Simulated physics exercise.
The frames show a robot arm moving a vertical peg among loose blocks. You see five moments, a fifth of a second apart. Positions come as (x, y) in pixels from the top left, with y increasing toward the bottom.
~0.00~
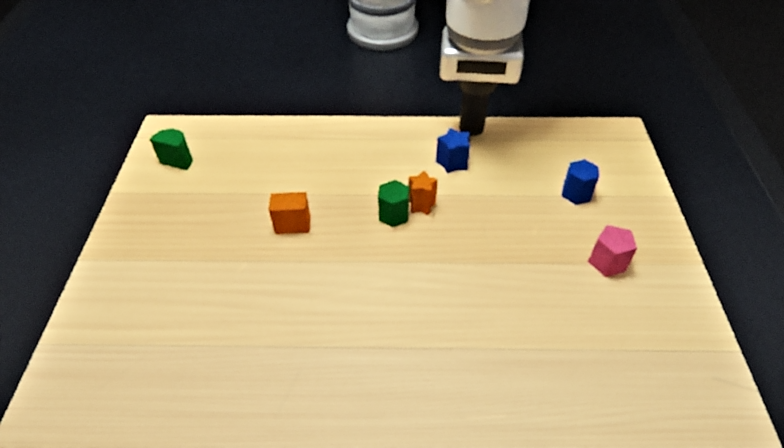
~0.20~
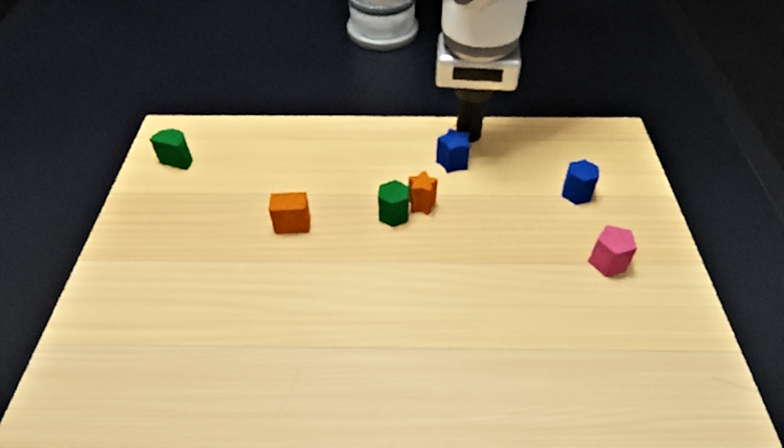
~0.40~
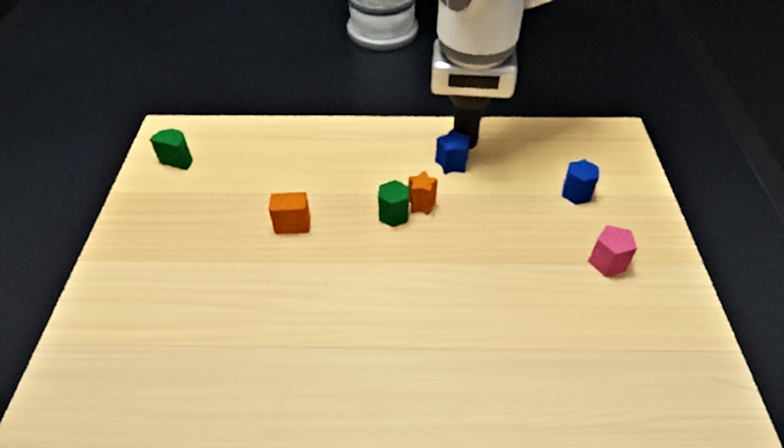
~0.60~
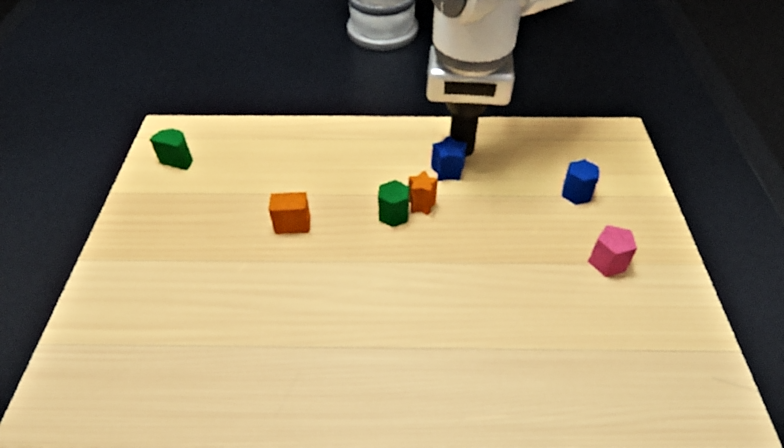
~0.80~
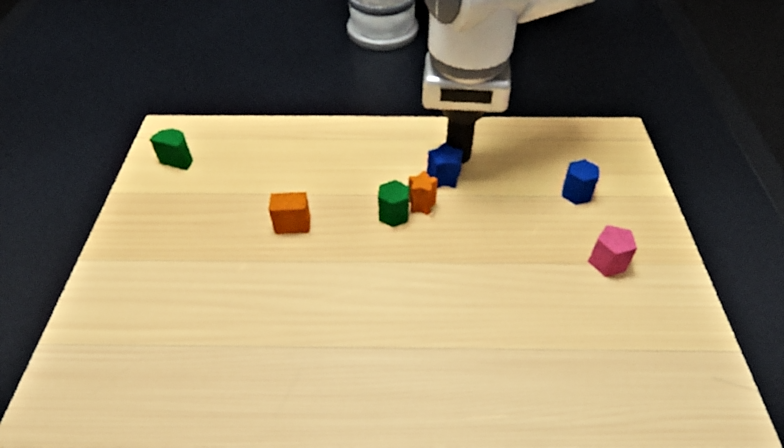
A robot arm reaches down with a dark vertical peg over the far edge of a pale wooden table, seen from above at a fixed angle against a dark floor. A blue star block sits near the peg, with green and orange blocks at centre and left, and blue and pink ones at right. The peg slides slightly left and nearer, pushing the blue star toward the orange star while the other blocks stay still.
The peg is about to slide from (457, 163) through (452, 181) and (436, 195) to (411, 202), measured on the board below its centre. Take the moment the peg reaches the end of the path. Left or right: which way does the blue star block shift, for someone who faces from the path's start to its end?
Facing from start to end, it will go to the left.
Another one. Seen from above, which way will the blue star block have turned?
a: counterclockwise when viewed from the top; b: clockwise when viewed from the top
Answer: A.
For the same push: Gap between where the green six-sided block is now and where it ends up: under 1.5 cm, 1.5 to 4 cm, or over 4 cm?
Travels 1.5 to 4 cm.
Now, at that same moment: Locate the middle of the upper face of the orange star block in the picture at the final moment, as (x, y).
The answer is (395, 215).
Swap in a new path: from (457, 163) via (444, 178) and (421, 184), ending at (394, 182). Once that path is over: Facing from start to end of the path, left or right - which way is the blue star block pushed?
It goes left.
What follows on the original path. Halfway along, peg at (446, 182); green six-sided block at (382, 197), turned 25° clockwise; orange star block at (411, 195); blue star block at (430, 179).
At the end, peg at (411, 194); green six-sided block at (371, 203), turned 55° clockwise; orange star block at (395, 215), turned 40° clockwise; blue star block at (413, 198), turned 35° anticlockwise.
